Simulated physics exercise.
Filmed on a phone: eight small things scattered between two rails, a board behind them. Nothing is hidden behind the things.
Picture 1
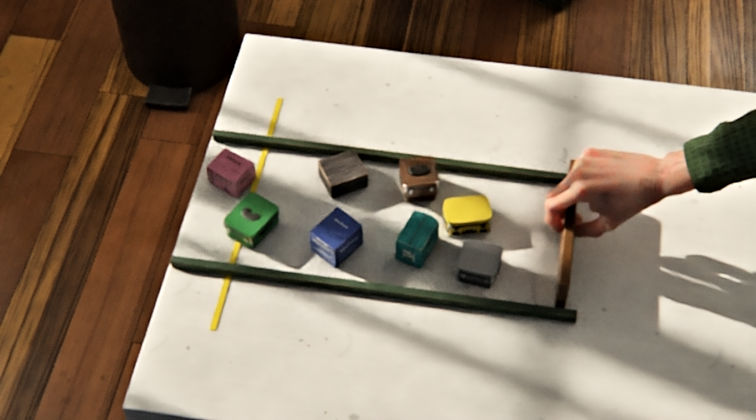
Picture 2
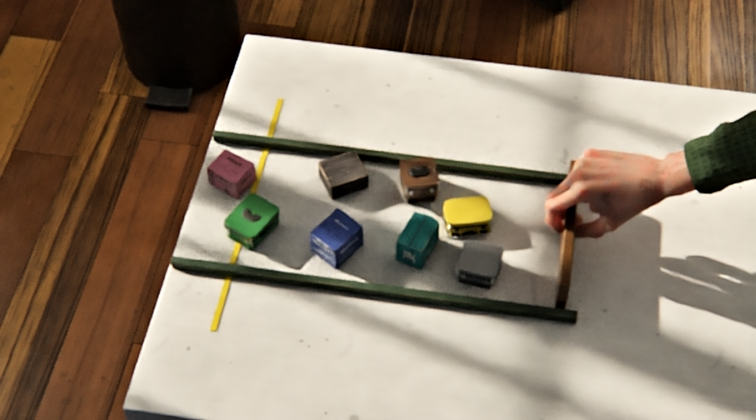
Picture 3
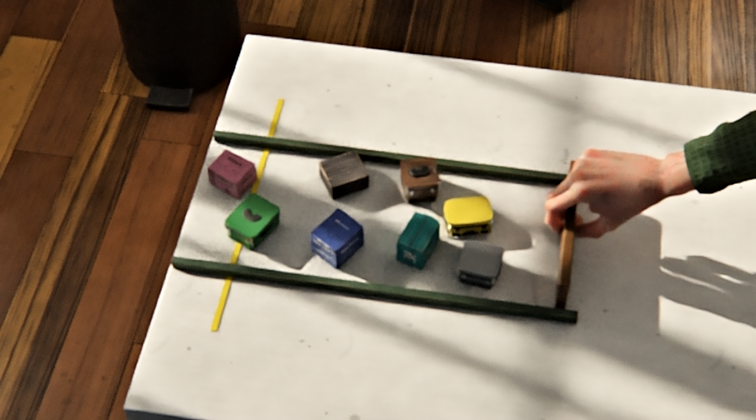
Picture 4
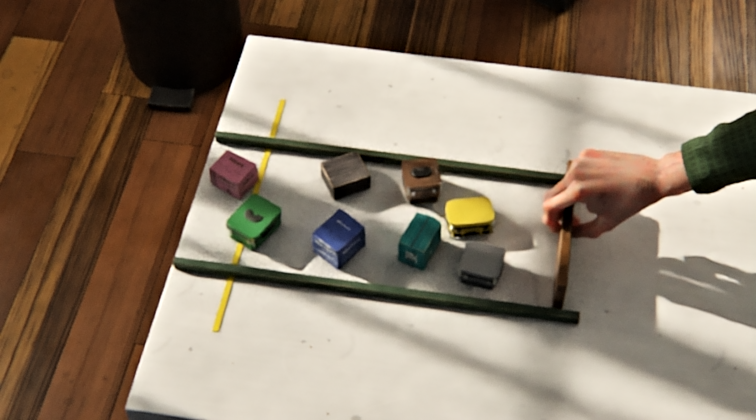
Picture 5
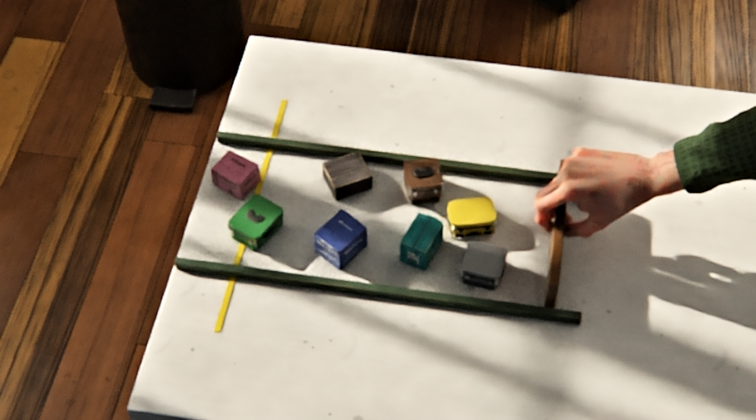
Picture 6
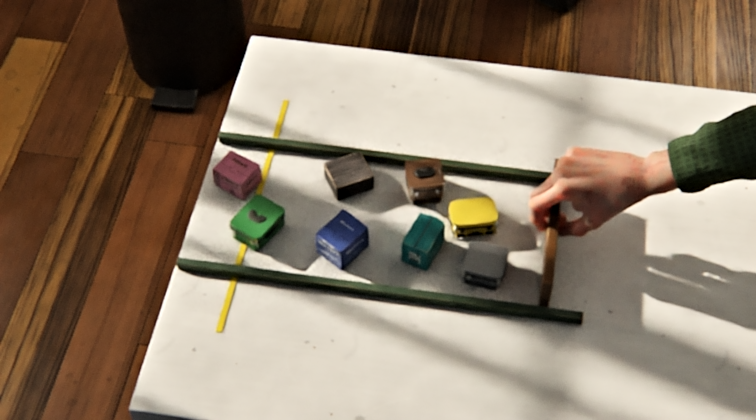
On a sunlit white tabletop, a hand slides a wooden board slightly left between green rails, the scattered small blocks staying put.
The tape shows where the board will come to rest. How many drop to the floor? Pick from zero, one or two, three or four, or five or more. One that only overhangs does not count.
As it turns out, the number that fall off is three or four.
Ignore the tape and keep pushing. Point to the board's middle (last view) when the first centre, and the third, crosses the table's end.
Its middle is around (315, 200) and later (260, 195).
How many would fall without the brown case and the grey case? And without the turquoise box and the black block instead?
It would be 2 and 2.
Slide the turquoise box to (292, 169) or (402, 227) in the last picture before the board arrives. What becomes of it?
In that order, it is lost; survives.
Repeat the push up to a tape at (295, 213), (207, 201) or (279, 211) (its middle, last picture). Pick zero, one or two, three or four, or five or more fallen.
In that order: One to two; more than four; just one or two.
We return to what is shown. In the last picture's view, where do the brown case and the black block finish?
Near (250, 154) and (215, 150).
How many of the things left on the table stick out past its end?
2 of them.
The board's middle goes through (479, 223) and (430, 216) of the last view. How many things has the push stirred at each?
3 and 5.
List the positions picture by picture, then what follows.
In the first picture, pink box (231, 173); green case (252, 221); black block (343, 174); board (567, 233); tape (249, 205).
In the second picture, green case (253, 223); turquoise box (418, 240).
In the third picture, black block (344, 175); blue box (337, 239).
In the fourth picture, pink box (234, 175); brown case (421, 180).
In the fifth picture, green case (257, 224); board (557, 233).
In the sixth picture, pink box (237, 175); green case (258, 224); black block (349, 176); board (552, 232); tape (255, 207).
Early on, none off yet; pink box at rest near (237, 175); green case at rest near (258, 224); black block at rest near (349, 176).
A while later, none off yet; pink box at rest near (237, 175); green case travelled about its own width near (219, 219); black block travelled about its own width near (297, 163).
Finally, the number that fall off is three or four; lost, blue box, green case and pink box.
